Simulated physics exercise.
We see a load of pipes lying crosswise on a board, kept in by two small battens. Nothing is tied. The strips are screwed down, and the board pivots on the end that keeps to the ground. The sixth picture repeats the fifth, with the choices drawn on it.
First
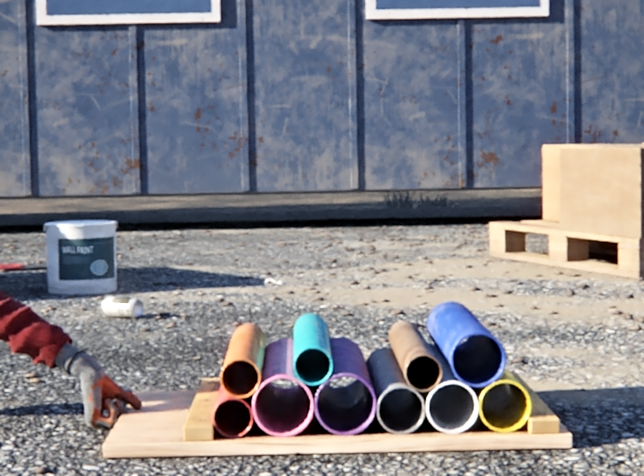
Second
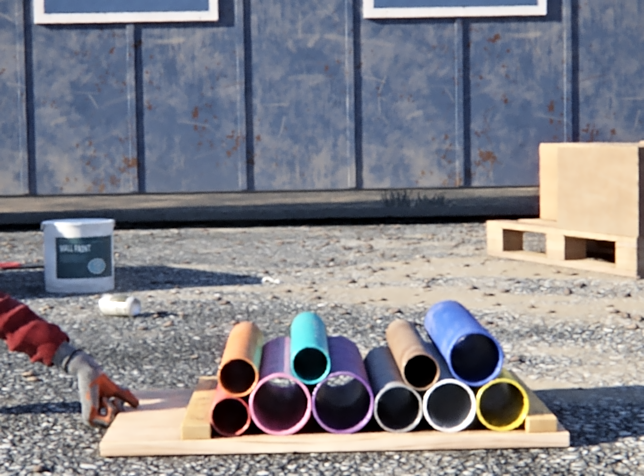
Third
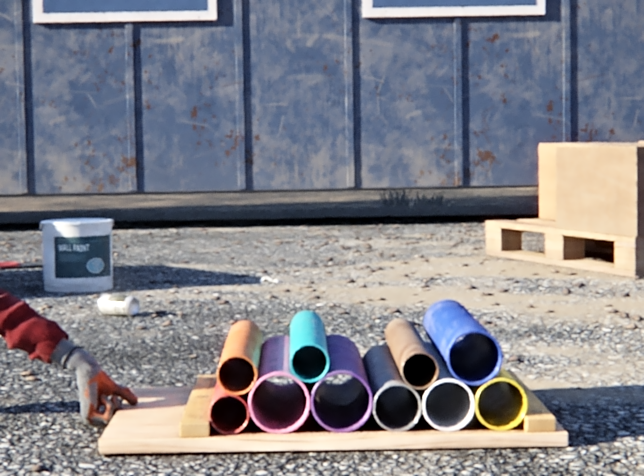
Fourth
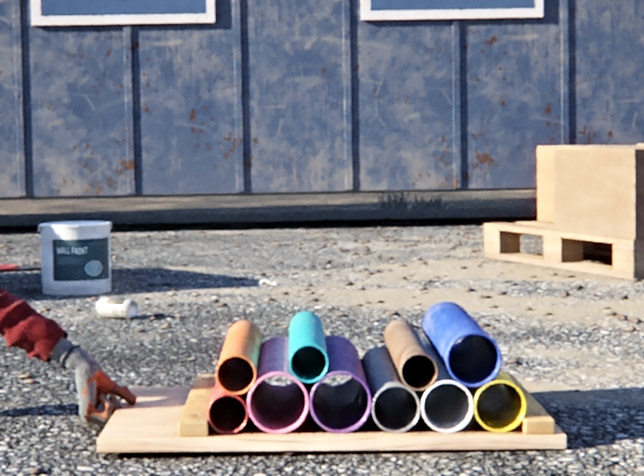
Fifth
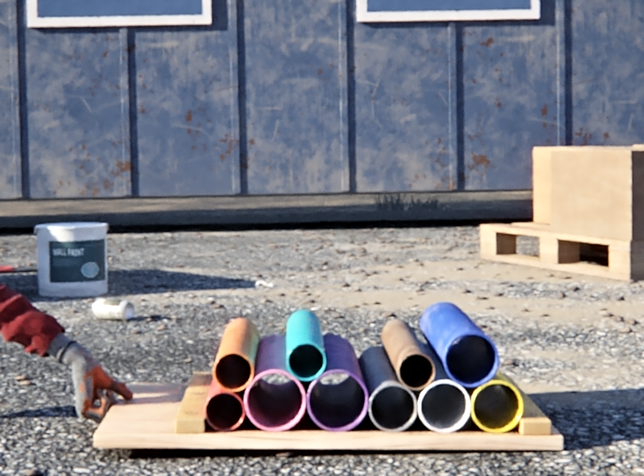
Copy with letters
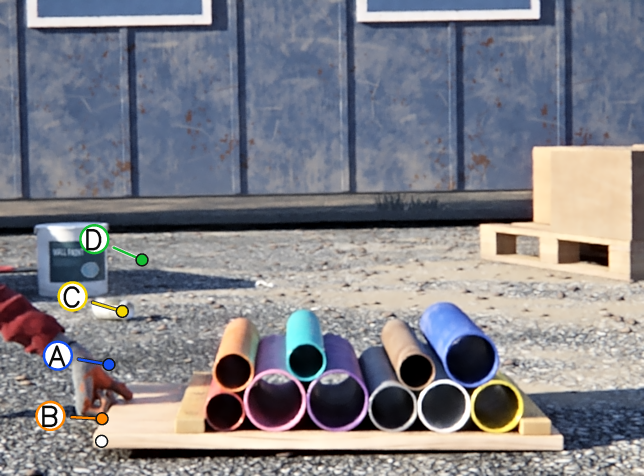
A gloved hand holds the left end of a board of colourful pipes, barely moving.
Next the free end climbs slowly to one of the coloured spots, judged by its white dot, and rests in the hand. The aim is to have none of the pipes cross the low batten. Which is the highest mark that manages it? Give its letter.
Lift it to D and no more.
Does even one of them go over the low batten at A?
At A: No.
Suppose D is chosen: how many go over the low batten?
With D, none.
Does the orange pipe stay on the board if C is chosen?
The orange pipe: Yes.
On the copy, A at (109, 364); B at (102, 419); C at (122, 311); D at (142, 260); the white dot at (101, 441).
On D. First, board at 16°.
Then, board at 25°.
Finally, board at 25°, none over the low batten.
By contrast, A none over the low batten; B none over the low batten; C none over the low batten.
